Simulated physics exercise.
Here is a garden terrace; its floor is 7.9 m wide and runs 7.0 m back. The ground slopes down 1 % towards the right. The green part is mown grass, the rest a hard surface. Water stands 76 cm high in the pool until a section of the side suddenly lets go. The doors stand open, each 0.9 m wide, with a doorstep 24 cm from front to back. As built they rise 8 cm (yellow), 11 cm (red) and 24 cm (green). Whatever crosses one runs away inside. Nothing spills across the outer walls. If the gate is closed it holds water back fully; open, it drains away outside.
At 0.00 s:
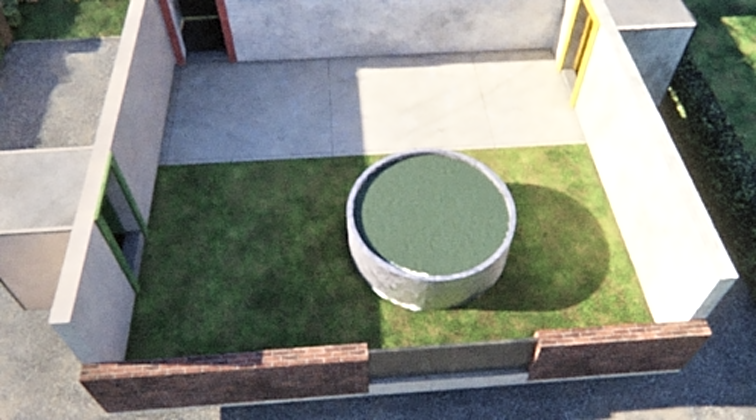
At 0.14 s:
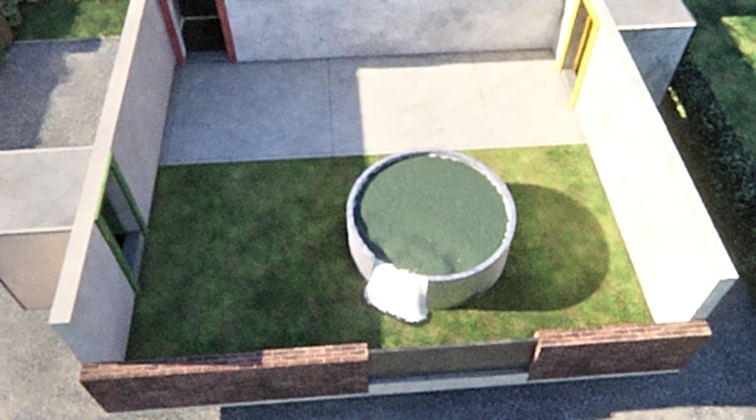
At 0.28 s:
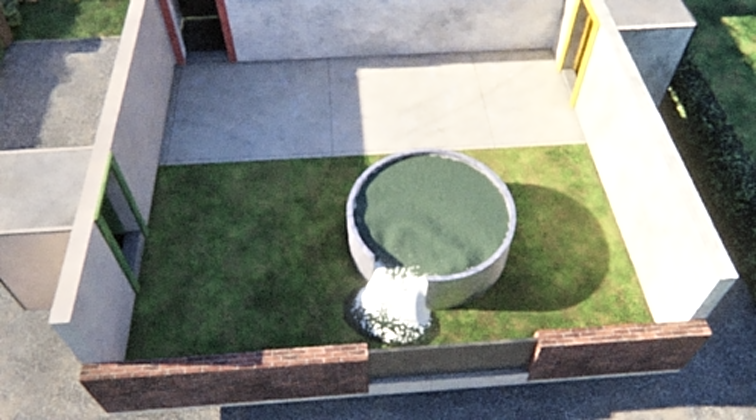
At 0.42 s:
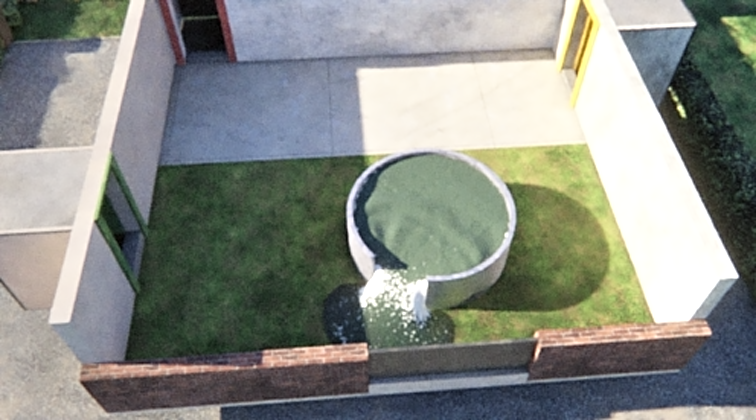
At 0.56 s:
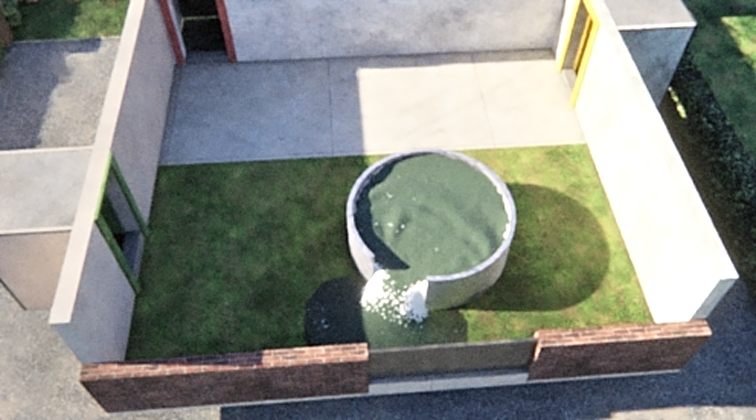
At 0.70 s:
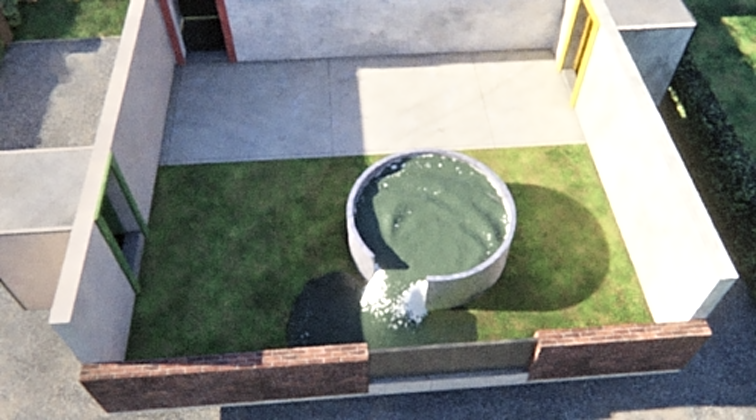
Water bursts in a white, foaming gush from the near side of a round pool in a walled garden, then spreads as a dark sheet over the grass behind the low brick wall, mostly leftward, while the pool's surface ripples.
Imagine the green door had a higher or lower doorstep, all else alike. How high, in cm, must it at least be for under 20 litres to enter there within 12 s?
About 10 cm.
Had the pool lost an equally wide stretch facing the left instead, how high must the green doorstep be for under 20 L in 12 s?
Then roughly 16 cm.
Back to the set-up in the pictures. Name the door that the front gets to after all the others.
It is the yellow one.
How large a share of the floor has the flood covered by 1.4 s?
About 10 per cent.
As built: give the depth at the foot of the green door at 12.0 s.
Roughly 6.0 cm deep.
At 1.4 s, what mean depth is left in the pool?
About 58 cm.
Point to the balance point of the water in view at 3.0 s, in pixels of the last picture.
Around (379, 277).
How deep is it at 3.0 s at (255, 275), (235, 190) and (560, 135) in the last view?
Roughly 6, 0 and 0 cm, in turn.
After 1.4 s water covers 10 % of the floor, deepest (48 cm) near (388, 368); it has not reached the green door.
After 3.0 s water covers 30 % of the floor, deepest (33 cm) near (387, 356); 16 cm at the green door, 0 litres in over its 24 cm doorstep.
After 12.0 s water covers 100 % of the floor, deepest (16 cm) near (547, 52); 6 cm at the green door, 0 litres in over its 24 cm doorstep.
At the green door as built, the water arrived by 2.6 s and peaked near 16 cm at 3.2 s.
With a doorstep of 8 cm, 41 litres would have come in within the 12 s; with 11 cm, 13 litres. So under 20 litres takes about 10 cm.
